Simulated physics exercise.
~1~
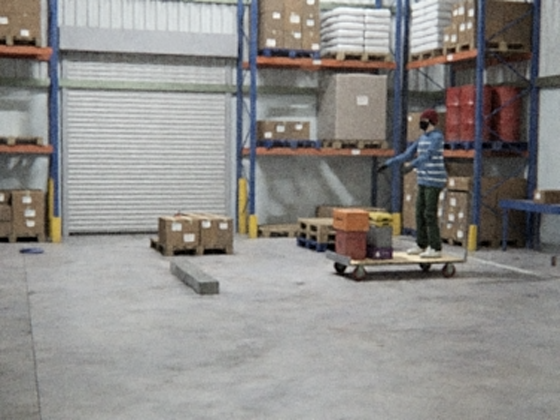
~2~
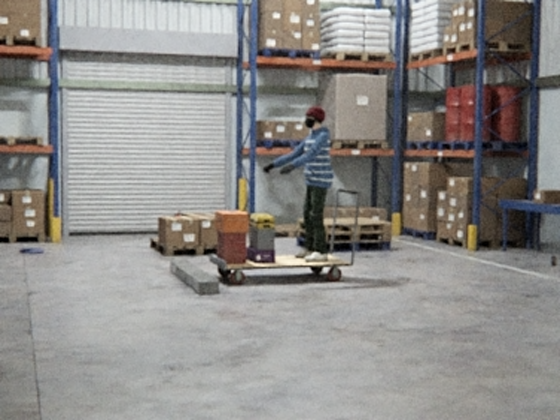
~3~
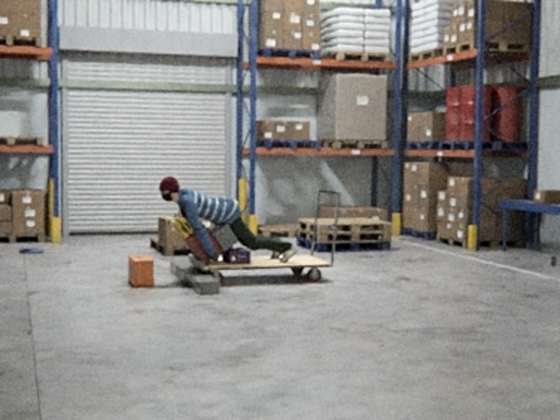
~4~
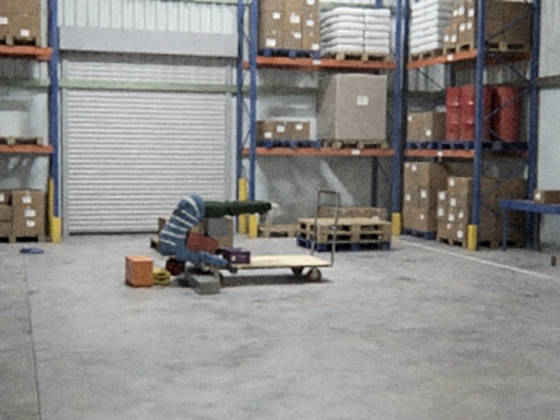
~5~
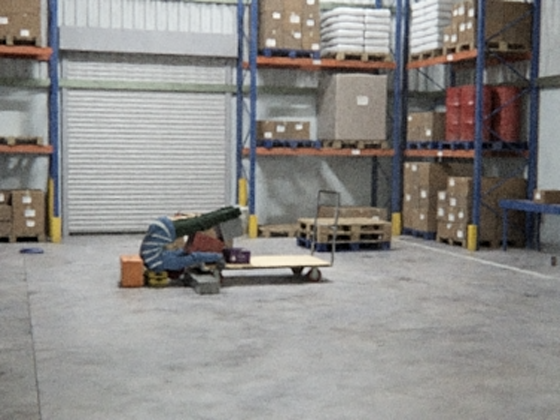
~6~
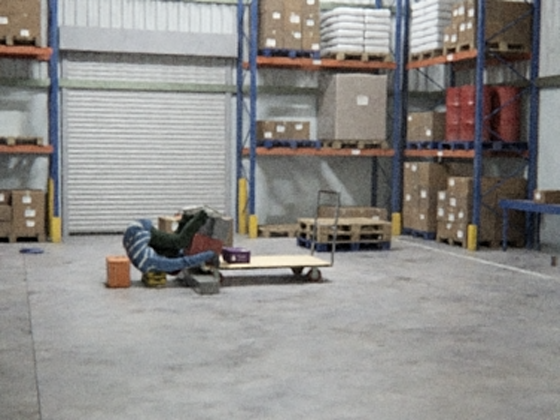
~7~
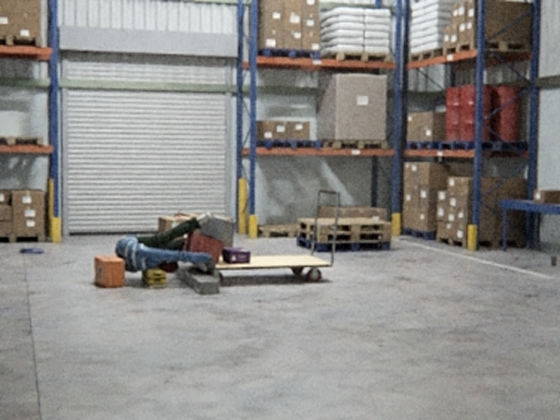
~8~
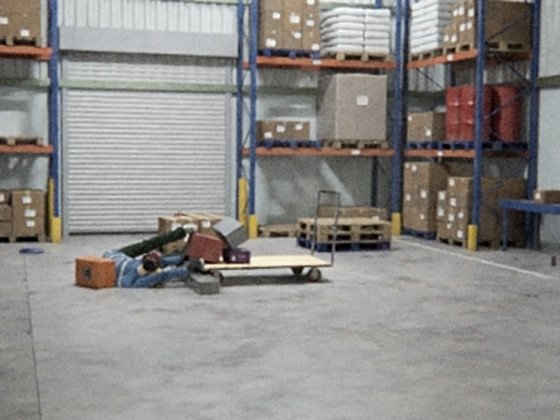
In a warehouse with tall racks and a closed roller shutter, a worker in a striped blue top and red cap stands on a flat trolley, arms held out, as it rolls left with several boxes. The trolley stops at a low grey kerb, and the worker pitches forward onto the load. An orange box and a yellow case drop beyond the kerb, while the red box tips onto its side. The worker folds headfirst over the kerb, legs trailing above, pushing the orange box farther left. Finally the worker lies sprawled beside it, with red, grey and purple boxes still behind the kerb.
